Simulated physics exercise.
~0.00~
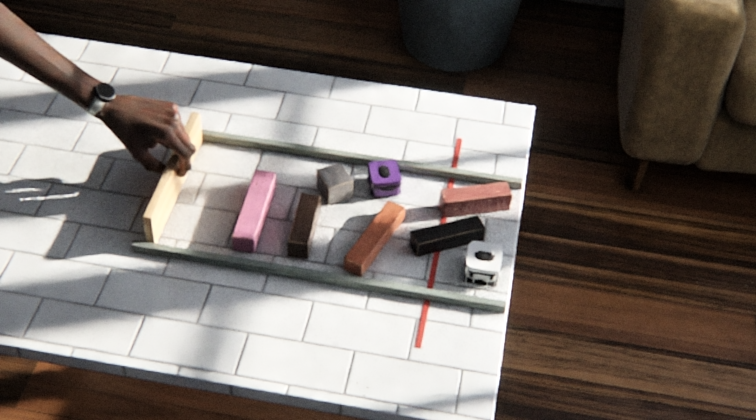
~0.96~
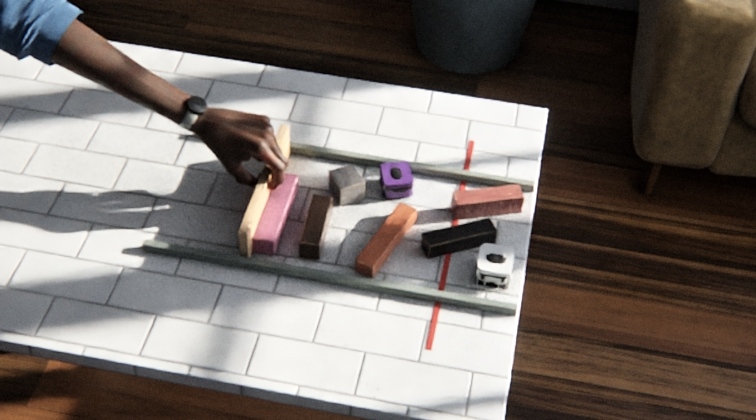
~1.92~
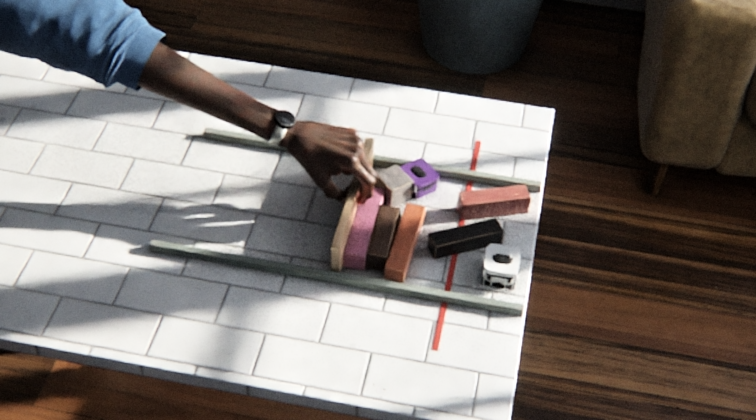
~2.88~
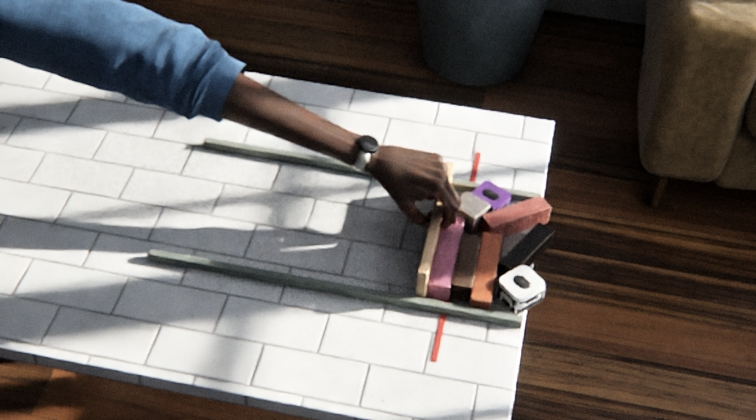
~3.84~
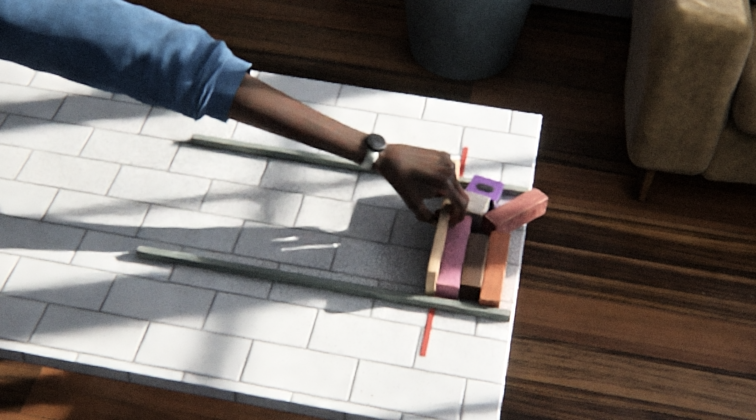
On a white tiled table, a hand slides blocks rightward with a board, and two fall off.
